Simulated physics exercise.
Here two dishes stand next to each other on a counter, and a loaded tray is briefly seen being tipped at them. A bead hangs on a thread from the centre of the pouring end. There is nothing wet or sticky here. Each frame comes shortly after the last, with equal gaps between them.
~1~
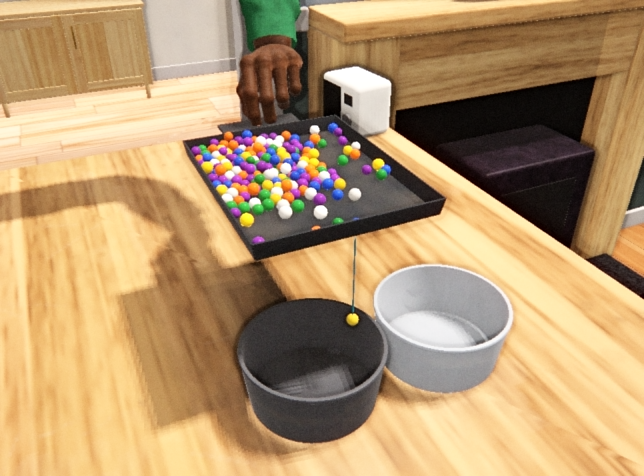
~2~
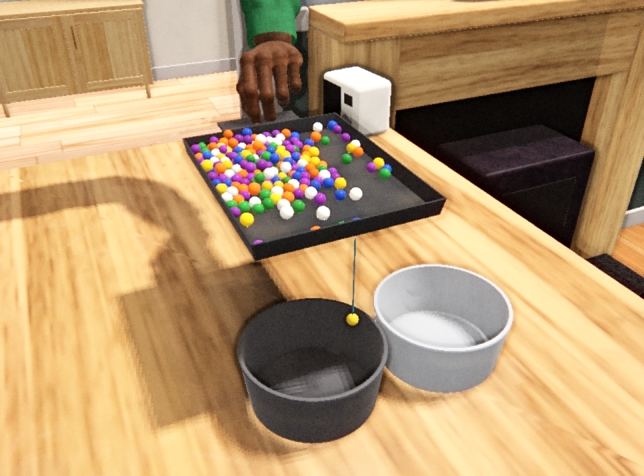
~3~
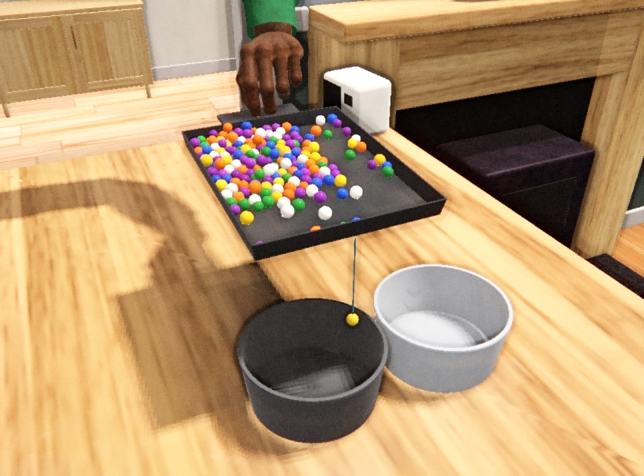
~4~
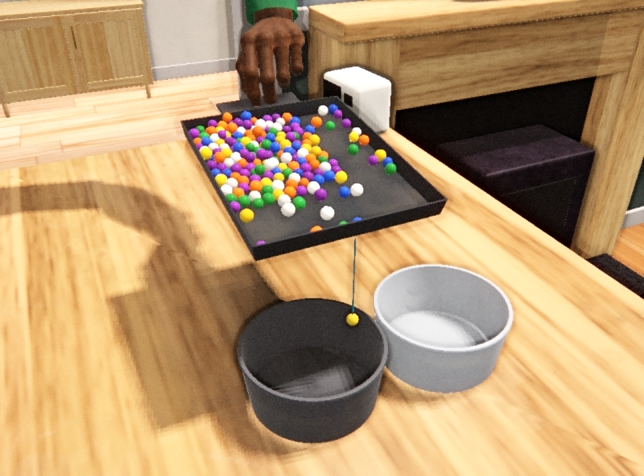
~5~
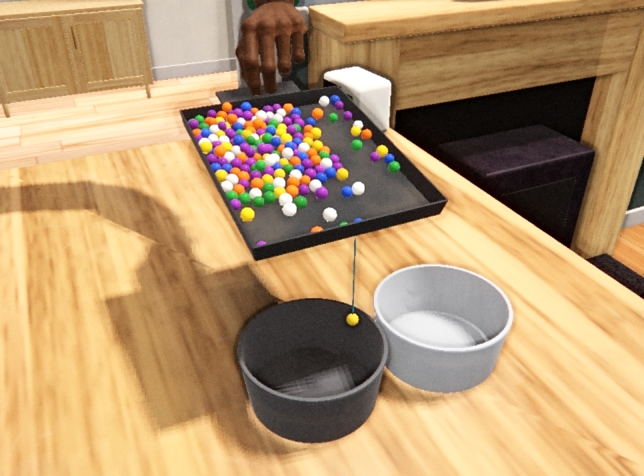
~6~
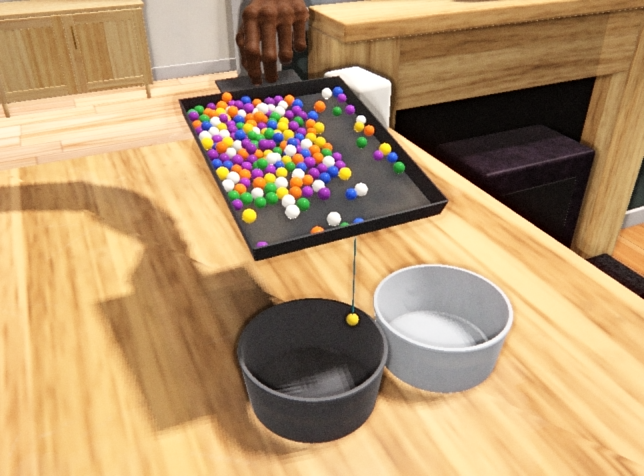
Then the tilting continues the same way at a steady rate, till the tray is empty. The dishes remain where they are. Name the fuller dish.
The left dish.
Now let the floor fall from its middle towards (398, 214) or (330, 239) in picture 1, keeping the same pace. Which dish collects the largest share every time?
Case one: The dish at right. Case two: The dish at left.
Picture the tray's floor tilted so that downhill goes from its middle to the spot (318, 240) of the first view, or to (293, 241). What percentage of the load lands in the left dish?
So it's 60 percent with the first slope and 60 percent with the other.
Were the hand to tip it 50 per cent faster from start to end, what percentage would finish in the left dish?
It would be close to 40 per cent.
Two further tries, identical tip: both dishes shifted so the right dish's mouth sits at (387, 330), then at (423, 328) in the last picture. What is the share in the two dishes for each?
Close to 70 in a hundred, then close to 80 in a hundred.
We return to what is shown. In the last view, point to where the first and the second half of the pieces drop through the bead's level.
First roughly (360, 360), then roughly (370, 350).
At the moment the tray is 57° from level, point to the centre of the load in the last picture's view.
Somewhere about (334, 193).
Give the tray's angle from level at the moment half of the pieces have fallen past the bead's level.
About 85 degrees.
Soon after the last picture, tray tipped steeply; nearly all on the tray; a stray few in the left dish; a stray few outside both; a small part in the air.
A little later, tray tipped right over; a small part on the tray; about a quarter in the left dish; a small part in the right dish; about half outside both; a small part in the air.
Later still, tray tipped past a quarter turn; about a third in the left dish; a small part in the right dish; about half outside both.
By the end, tray tipped past a quarter turn; about a third in the left dish; a small part in the right dish; about half outside both.
